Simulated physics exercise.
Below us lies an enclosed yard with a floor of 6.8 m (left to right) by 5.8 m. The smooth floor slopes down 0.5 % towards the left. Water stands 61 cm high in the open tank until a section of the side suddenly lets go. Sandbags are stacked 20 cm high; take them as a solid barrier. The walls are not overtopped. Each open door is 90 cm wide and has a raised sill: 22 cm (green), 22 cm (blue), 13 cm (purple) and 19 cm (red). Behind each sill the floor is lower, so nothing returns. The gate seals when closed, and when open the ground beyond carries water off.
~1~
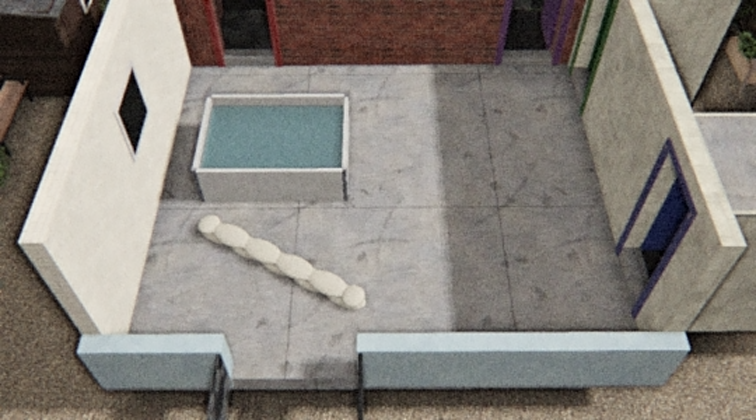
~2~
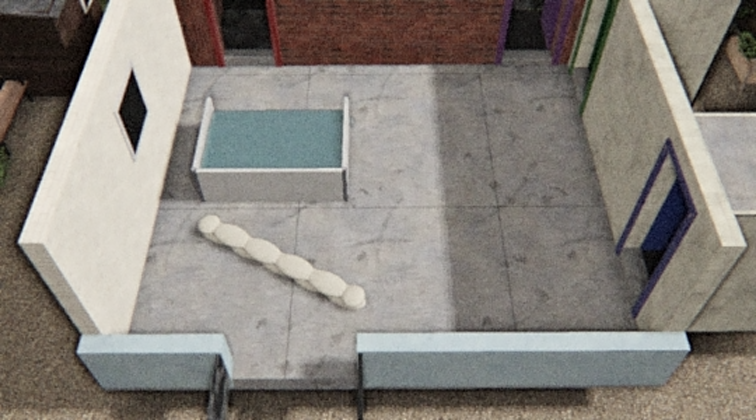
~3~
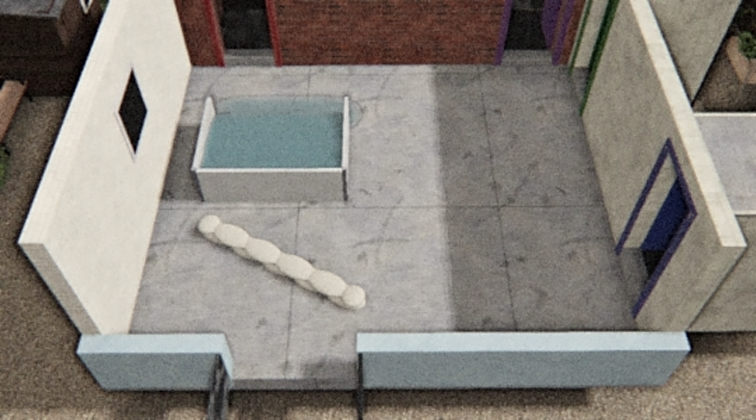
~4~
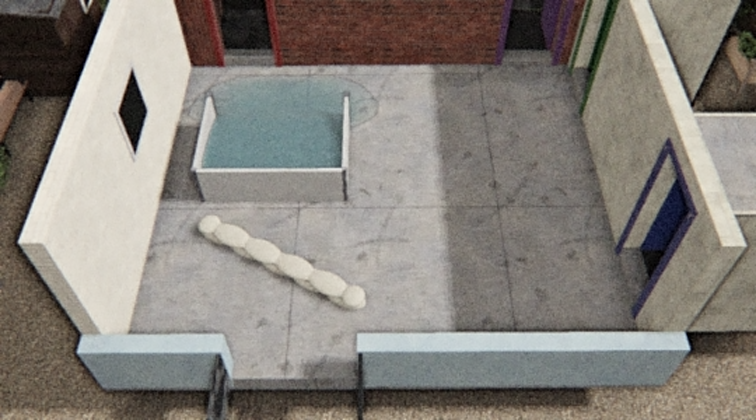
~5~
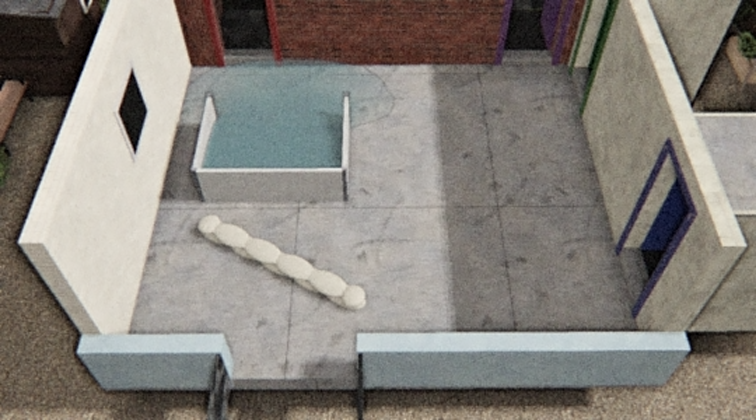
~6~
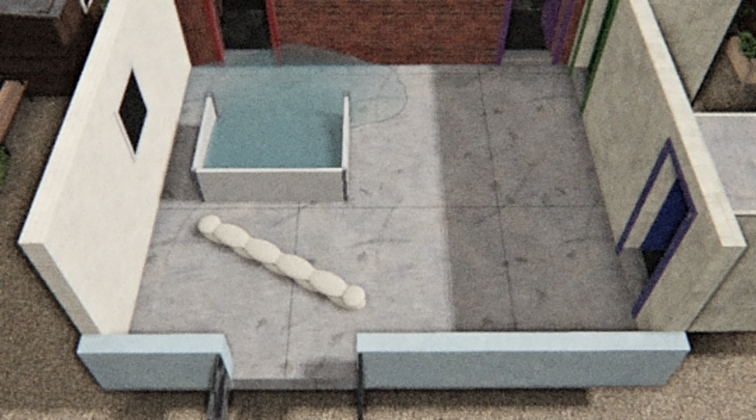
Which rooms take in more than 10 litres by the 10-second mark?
The water let in: At the green door it keeps below the limit; at the blue door it does not reach the limit; at the purple door it keeps below the limit; at the red door it exceeds the limit.
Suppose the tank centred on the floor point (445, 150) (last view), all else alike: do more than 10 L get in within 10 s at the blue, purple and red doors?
Then: Blue not over, purple over, red under.
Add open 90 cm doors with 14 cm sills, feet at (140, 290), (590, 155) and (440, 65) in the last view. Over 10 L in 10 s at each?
In turn: Below, under, below.
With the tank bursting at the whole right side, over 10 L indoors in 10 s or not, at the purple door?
Against that limit: Purple above.
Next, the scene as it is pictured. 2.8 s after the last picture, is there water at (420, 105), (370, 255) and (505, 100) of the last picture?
In that order: Wet, still dry, under water.
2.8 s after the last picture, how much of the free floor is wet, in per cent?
About 50 per cent.
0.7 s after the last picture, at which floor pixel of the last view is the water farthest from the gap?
Around (464, 70).
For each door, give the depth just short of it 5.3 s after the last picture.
In cm: Green 8, blue 4, purple 9, red 7.
Then, 0.7 s after the last picture water covers 15 % of the floor and is deepest (42 cm) near (292, 72); green door not reached, blue door not reached, purple door not reached, red door 38 cm at the sill, 51 L in.
Then, 1.5 s after the last picture water covers 25 % of the floor and is deepest (36 cm) near (191, 72); green door not reached, blue door not reached, purple door 5 cm at the sill, 0 L in, red door 31 cm at the sill, 115 L in.
Then, 2.8 s after the last picture water covers 50 % of the floor and is deepest (19 cm) near (186, 93); green door 17 cm at the sill, 0 L in, blue door not reached, purple door 5 cm at the sill, 0 L in, red door 17 cm at the sill, 140 L in.
Then, 5.3 s after the last picture water covers 70 % of the floor and is deepest (13 cm) near (122, 362); green door 8 cm at the sill, 0 L in, blue door 4 cm at the sill, 0 L in, purple door 9 cm at the sill, 1 L in, red door 7 cm at the sill, 141 L in.
Then, 9.3 s after the last picture water covers 90 % of the floor and is deepest (9 cm) near (361, 311); green door 4 cm at the sill, 0 L in, blue door 5 cm at the sill, 0 L in, purple door 5 cm at the sill, 1 L in, red door 8 cm at the sill, 141 L in.
